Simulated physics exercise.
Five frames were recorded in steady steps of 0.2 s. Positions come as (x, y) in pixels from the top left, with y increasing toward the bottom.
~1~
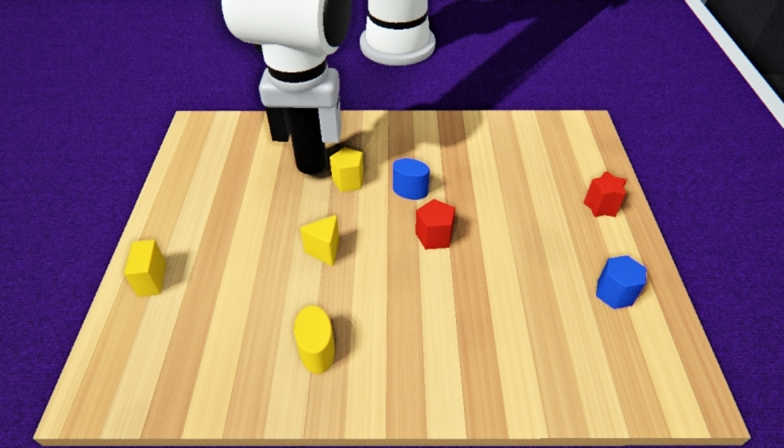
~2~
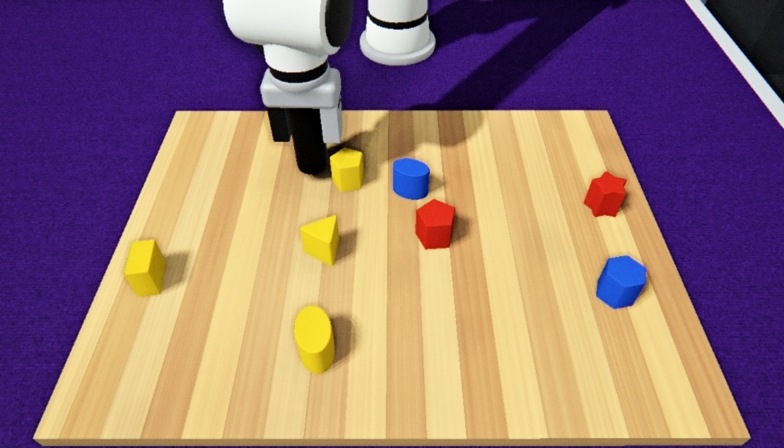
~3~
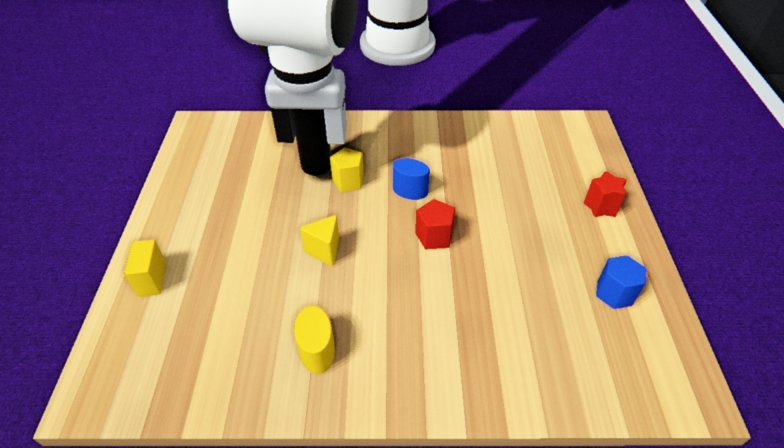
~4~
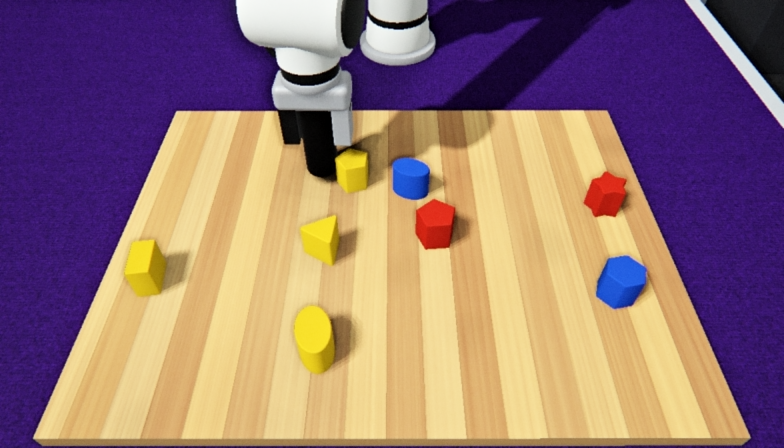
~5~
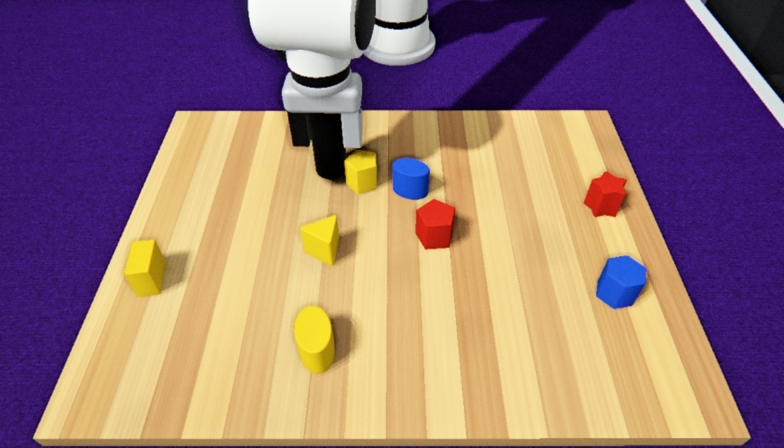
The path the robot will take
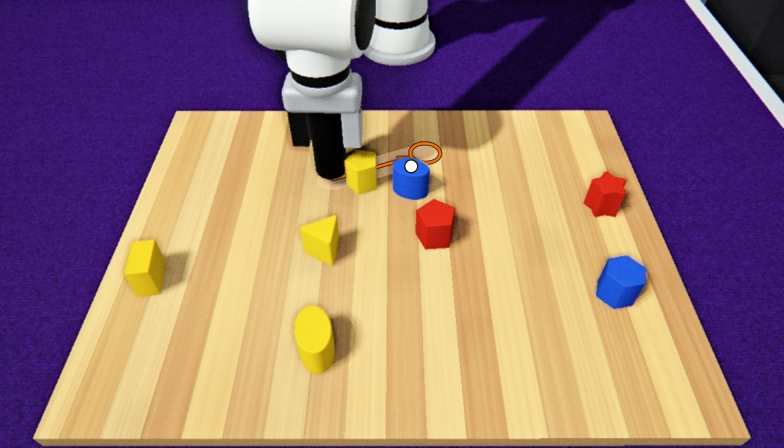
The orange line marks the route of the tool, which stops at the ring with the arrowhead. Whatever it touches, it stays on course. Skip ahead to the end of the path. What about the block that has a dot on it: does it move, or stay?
In the end it has been moved.
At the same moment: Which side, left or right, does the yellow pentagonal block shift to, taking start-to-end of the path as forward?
That's a shift to the right.
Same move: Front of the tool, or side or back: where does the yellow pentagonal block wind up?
It will get left beside or behind the tool.
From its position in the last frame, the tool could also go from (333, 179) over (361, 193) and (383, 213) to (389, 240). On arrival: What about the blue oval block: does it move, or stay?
It will be nudged away from its spot.
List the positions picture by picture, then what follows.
In the first frame, tool tip (312, 165); block tops, yellow pentagonal block (347, 157); blue oval block (411, 166).
In the second frame, tool (313, 166); blocks unchanged.
In the third frame, tool (317, 166); blocks unchanged.
In the fourth frame, tool (323, 168); yellow pentagonal block (352, 158).
In the fifth frame, tool (332, 170); yellow pentagonal block (362, 159); blue oval block (411, 166).
Path on the board, from (333, 179) to (425, 153); the dot is on the blue oval block.
The first path, step by step. One third of the way, tool (365, 161); yellow pentagonal block (386, 160), turned 25° clockwise; blue oval block (417, 168).
Two thirds of the way, tool (396, 153); yellow pentagonal block (388, 161), turned 35° clockwise; blue oval block (420, 170).
At the end, tool (426, 144); yellow pentagonal block (388, 161), turned 35° clockwise; blue oval block (420, 170).
